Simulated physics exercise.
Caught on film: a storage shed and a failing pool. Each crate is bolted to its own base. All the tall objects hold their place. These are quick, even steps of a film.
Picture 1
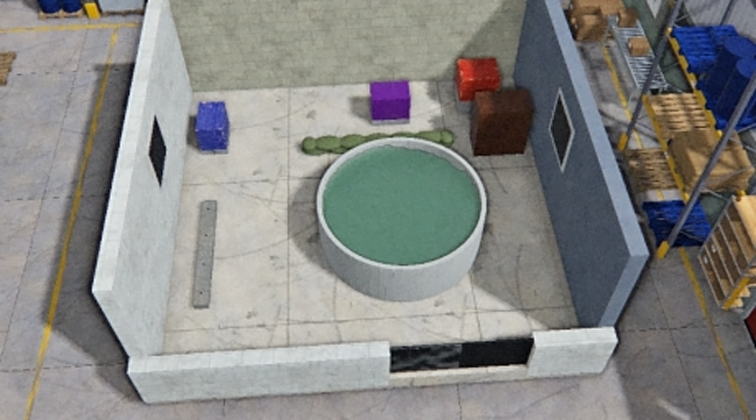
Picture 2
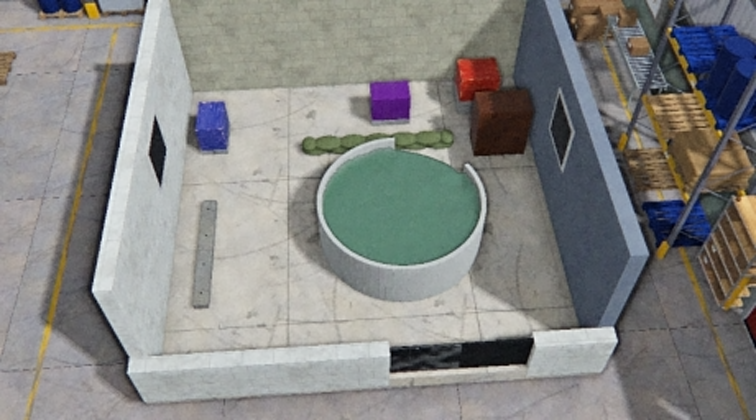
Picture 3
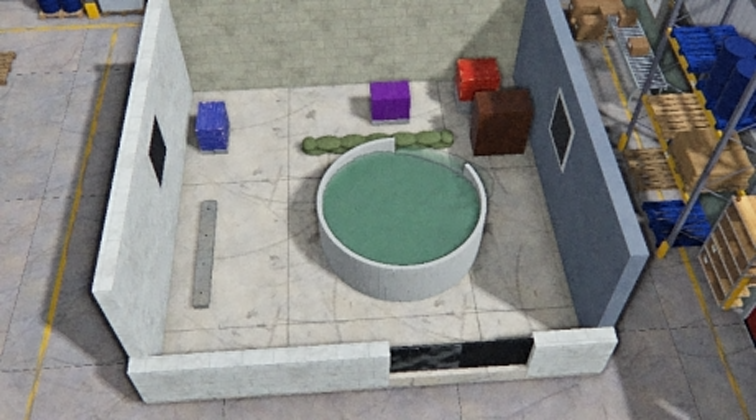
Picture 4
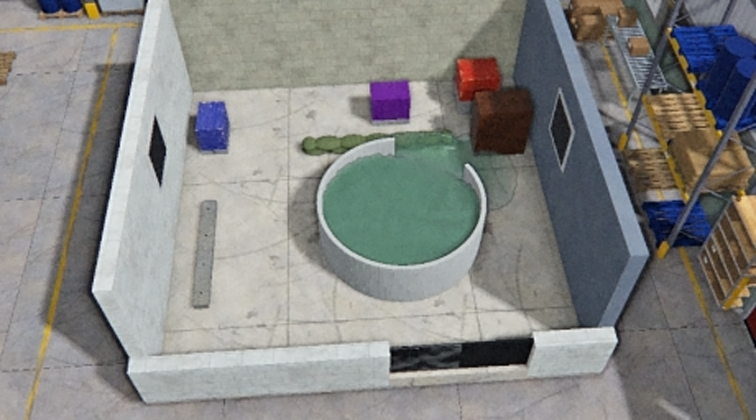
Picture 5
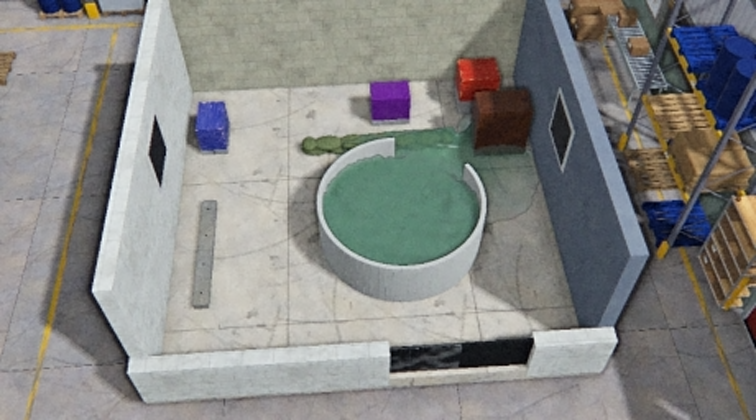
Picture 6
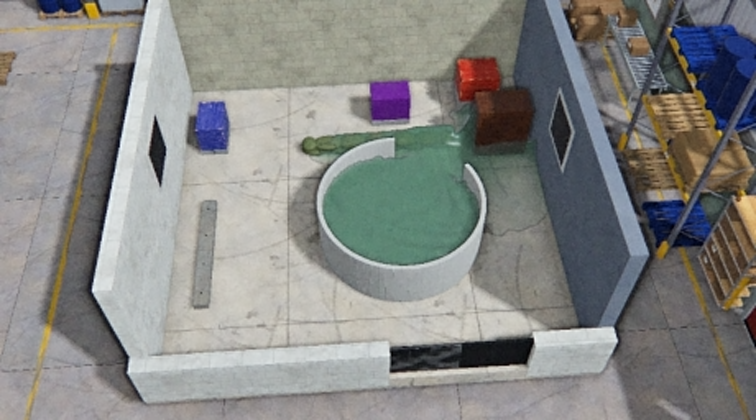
In the video, a round pool of green water stands in a walled storage shed before a gap opens on its far side, and water pours out, spreading over the green sandbags and around the brown crate.
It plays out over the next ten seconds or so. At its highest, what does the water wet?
One by one: The purple crate gets wet; the blue crate gets wet; the red crate gets wet.
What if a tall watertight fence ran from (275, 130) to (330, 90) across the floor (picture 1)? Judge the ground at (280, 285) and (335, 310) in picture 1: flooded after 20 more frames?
In that order: Free of water, free of water.
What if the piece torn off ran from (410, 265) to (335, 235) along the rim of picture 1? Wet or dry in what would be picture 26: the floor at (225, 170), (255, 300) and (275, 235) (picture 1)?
One after the other: Under water, wet, under water.
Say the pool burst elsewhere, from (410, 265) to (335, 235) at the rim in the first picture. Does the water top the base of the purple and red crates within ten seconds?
One by one: Purple crate is topped, red crate stays dry.
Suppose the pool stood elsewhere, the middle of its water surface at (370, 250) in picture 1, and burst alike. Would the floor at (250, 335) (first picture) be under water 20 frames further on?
At that place: Clear.
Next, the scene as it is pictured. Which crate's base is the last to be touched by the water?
The blue one.
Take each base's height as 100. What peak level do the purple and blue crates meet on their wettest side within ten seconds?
In turn 230 and 240 per cent.
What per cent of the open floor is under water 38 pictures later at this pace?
Near 95 in a hundred.
A moment on, water covers 30 % of the floor; the purple crate water round its plinth, the blue crate water round its plinth, the red crate water round its plinth.
Next, water covers 60 % of the floor; the purple crate water round its plinth, the blue crate water round its plinth, the red crate water round its plinth.
Then, water covers 80 % of the floor; the purple crate water round its plinth, the blue crate water round its plinth, the red crate water round its plinth.
Later, water covers 95 % of the floor; the purple crate water round its plinth, the blue crate water round its plinth, the red crate water round its plinth.
In the end, water covers 100 % of the floor; the purple crate was topped, the blue crate was topped, the red crate was topped.
